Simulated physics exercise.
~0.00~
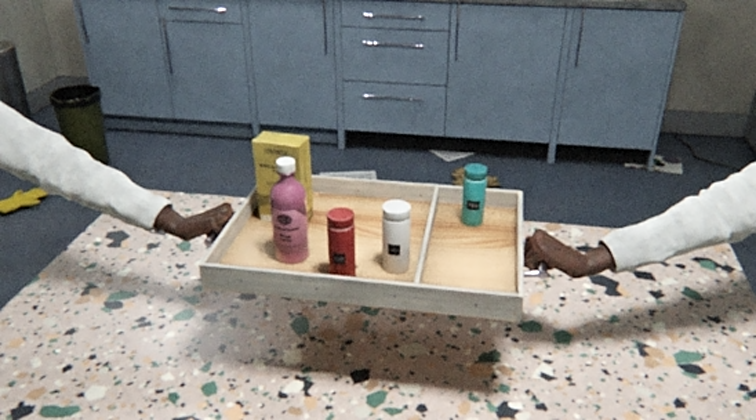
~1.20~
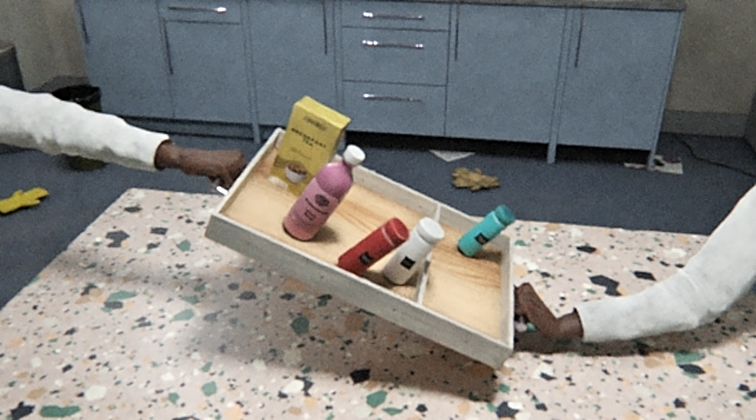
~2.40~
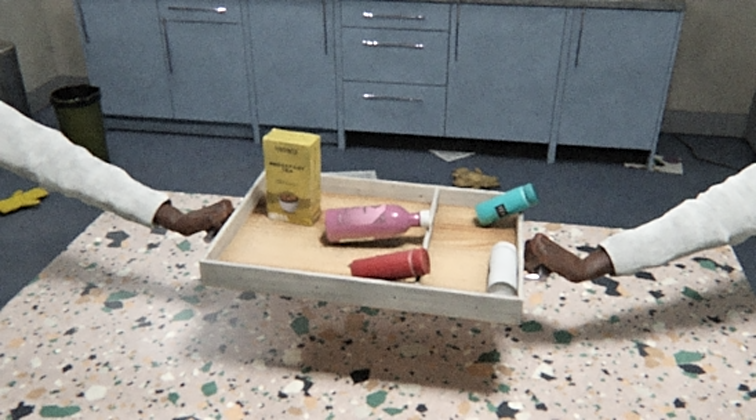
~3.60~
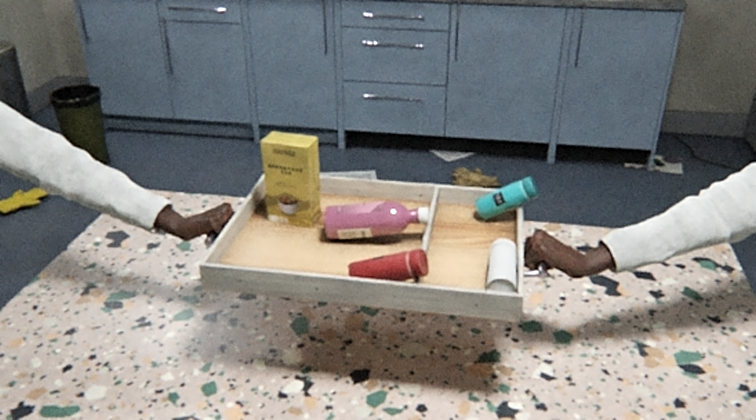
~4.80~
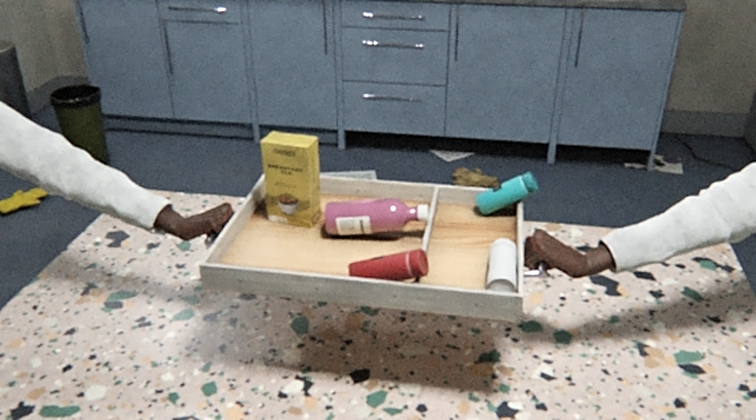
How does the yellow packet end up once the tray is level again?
The yellow packet is still standing upright at the left side of the tray, while the bottle and shakers around it have tipped over.
